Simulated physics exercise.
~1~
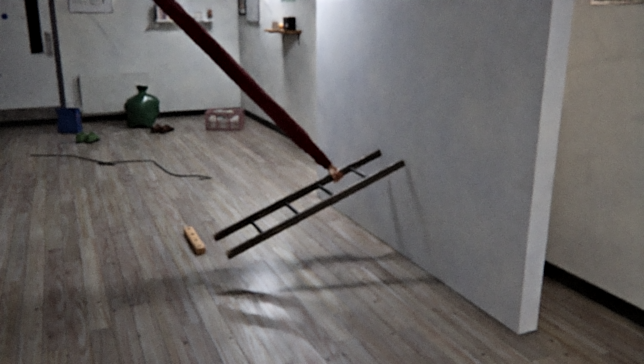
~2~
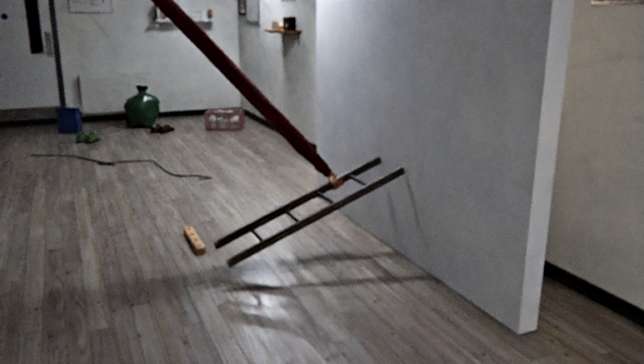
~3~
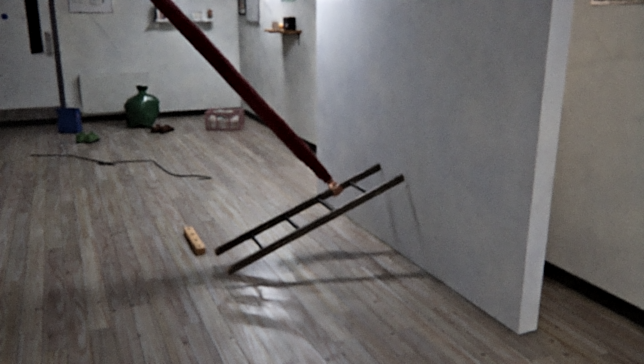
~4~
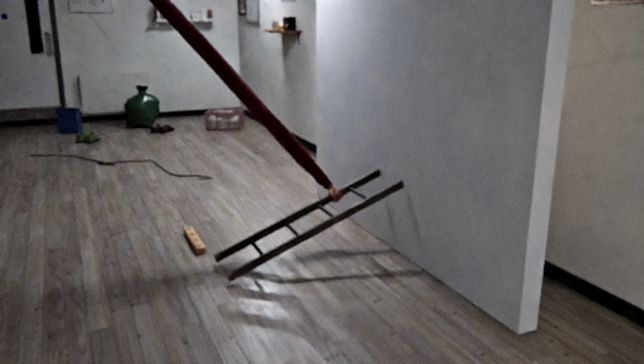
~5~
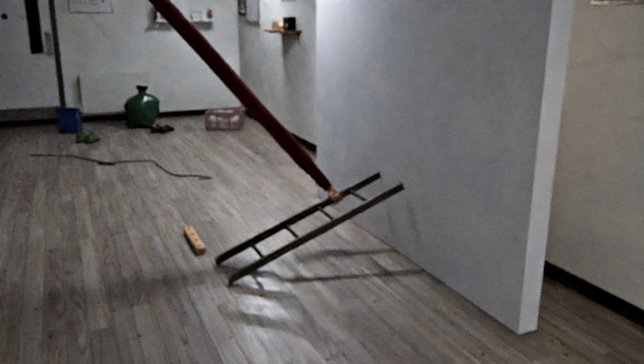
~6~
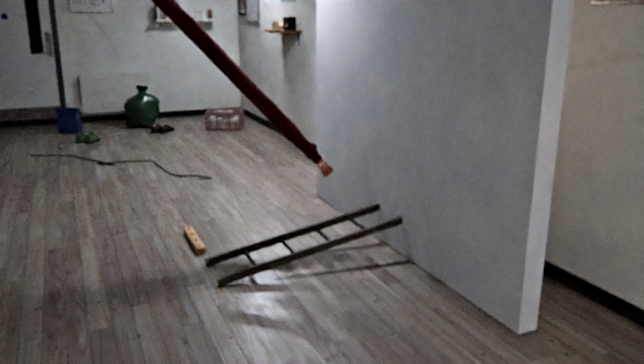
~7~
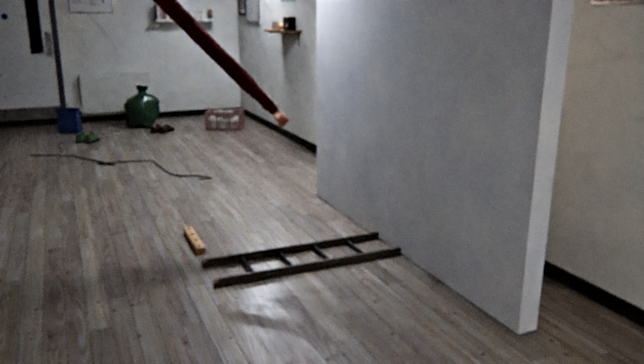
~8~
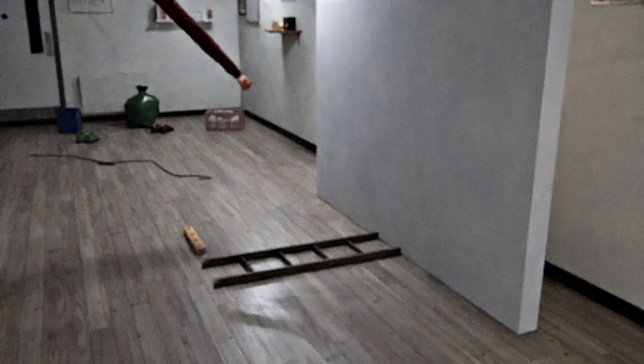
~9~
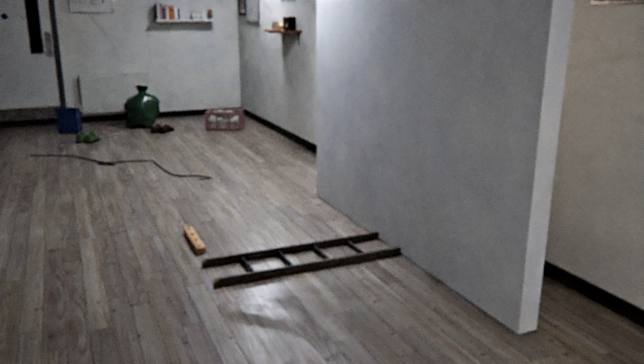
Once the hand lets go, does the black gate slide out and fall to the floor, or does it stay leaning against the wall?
It slides out at the feet and falls. It ends up lying flat on the floor beside the wall.
A black ladder-like gate is lowered by a hand at the end of a long dark-red arm and leant at a slant against a grey wall. Once the hand lets go and withdraws, its feet slide out leftward and it drops, ending flat on the wooden floor.
